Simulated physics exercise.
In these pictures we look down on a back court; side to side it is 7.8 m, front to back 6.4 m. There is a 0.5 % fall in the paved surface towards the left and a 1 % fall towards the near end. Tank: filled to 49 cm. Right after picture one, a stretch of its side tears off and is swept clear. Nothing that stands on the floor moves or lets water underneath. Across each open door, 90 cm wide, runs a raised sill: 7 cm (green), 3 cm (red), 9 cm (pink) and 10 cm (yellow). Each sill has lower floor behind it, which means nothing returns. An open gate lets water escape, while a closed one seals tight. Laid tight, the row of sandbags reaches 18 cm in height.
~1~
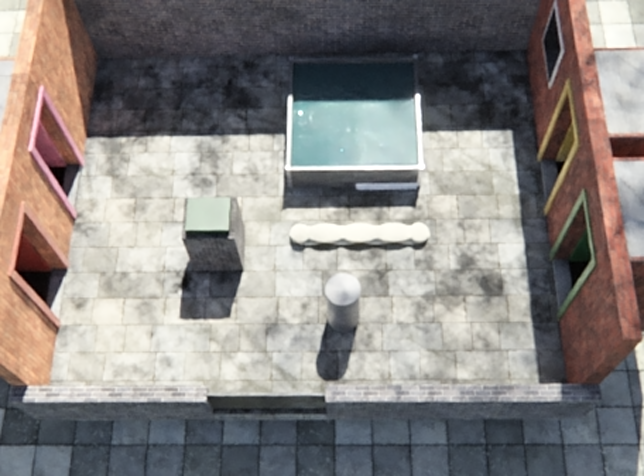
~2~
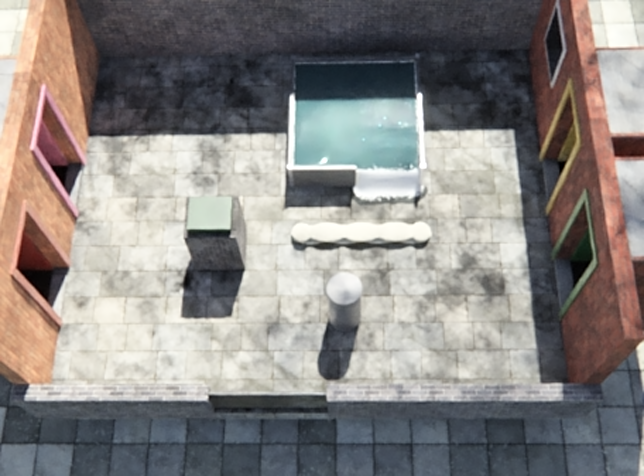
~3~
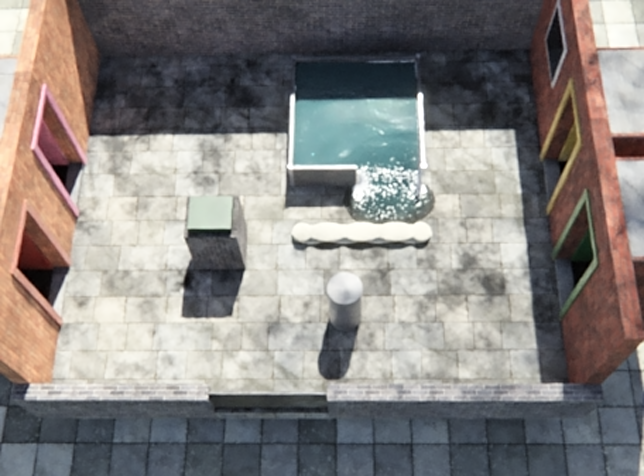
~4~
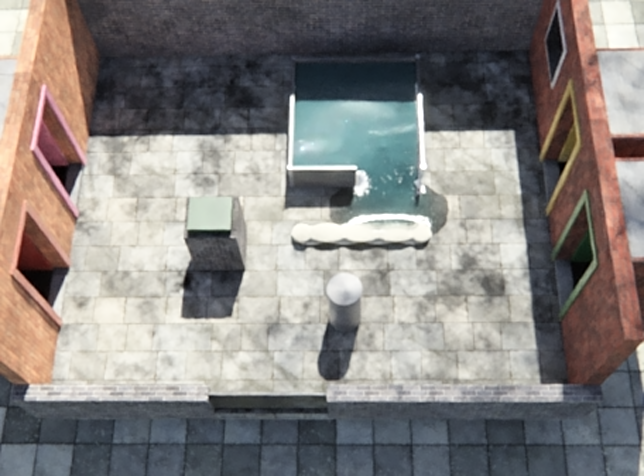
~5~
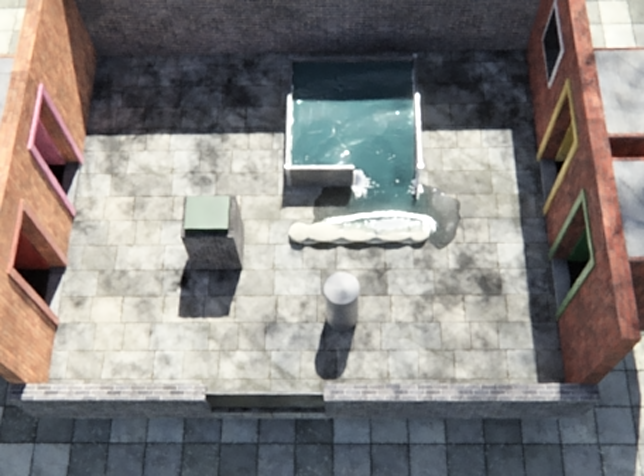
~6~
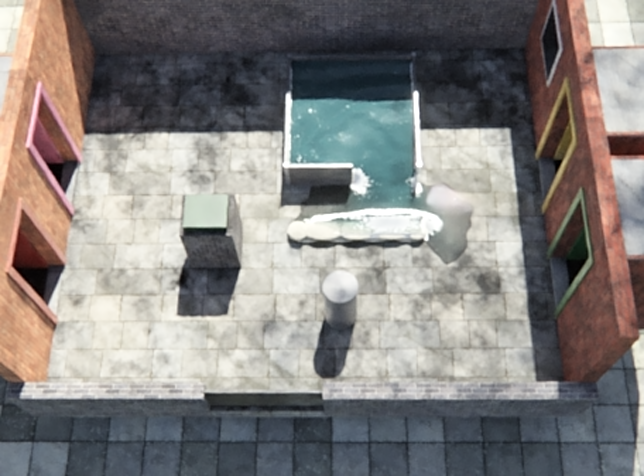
The clip opens on a walled, paved court with a full tank of still water, a pale row of sandbags, a box and a short pillar. The tank's near right side gives way and water pours out, foaming up to the sandbags. It then runs along them and spreads past their right end.
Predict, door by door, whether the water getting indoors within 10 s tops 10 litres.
At the end, the green door lets the inflow top the limit; the red door holds the inflow within the limit; the pink door holds the inflow within the limit; the yellow door holds the inflow within the limit.
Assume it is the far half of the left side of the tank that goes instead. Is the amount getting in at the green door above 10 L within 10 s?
Against the limit, green does not exceed it.
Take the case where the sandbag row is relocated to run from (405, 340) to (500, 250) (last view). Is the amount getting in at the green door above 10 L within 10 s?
Against that limit the green door lands on the low side.
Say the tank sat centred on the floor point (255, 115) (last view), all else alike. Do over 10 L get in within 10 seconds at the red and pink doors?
Lab note: Red door limit exceeded; pink door limit not exceeded.
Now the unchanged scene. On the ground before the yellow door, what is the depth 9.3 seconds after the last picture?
Looks like about 5.0 cm at that spot.
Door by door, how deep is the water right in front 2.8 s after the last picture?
Depth readings (cm): Green = 12; red = 0; pink = 6; yellow = 10.
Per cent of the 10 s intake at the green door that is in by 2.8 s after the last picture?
Estimate: Around 60 per cent.
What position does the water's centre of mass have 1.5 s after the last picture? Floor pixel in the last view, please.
About (369, 168).
Then, 0.7 s after the last picture water covers 15 % of the floor and is deepest (40 cm) near (396, 222); green door not reached, red door not reached, pink door not reached, yellow door not reached.
Then, 1.5 s after the last picture water covers 35 % of the floor and is deepest (38 cm) near (385, 223); green door 15 cm at the sill, 7 L in, red door not reached, pink door not reached, yellow door 10 cm at the sill, 0 L in.
Then, 2.8 s after the last picture water covers 55 % of the floor and is deepest (26 cm) near (385, 223); green door 12 cm at the sill, 33 L in, red door not reached, pink door 6 cm at the sill, 0 L in, yellow door 10 cm at the sill, 2 L in.
Then, 5.3 s after the last picture water covers 70 % of the floor and is deepest (19 cm) near (385, 223); green door 11 cm at the sill, 47 L in, red door 4 cm at the sill, 0 L in, pink door 8 cm at the sill, 1 L in, yellow door 9 cm at the sill, 3 L in.
Then, 9.3 s after the last picture water covers 90 % of the floor and is deepest (12 cm) near (46, 395); green door 5 cm at the sill, 55 L in, red door 6 cm at the sill, 3 L in, pink door 6 cm at the sill, 1 L in, yellow door 5 cm at the sill, 4 L in.
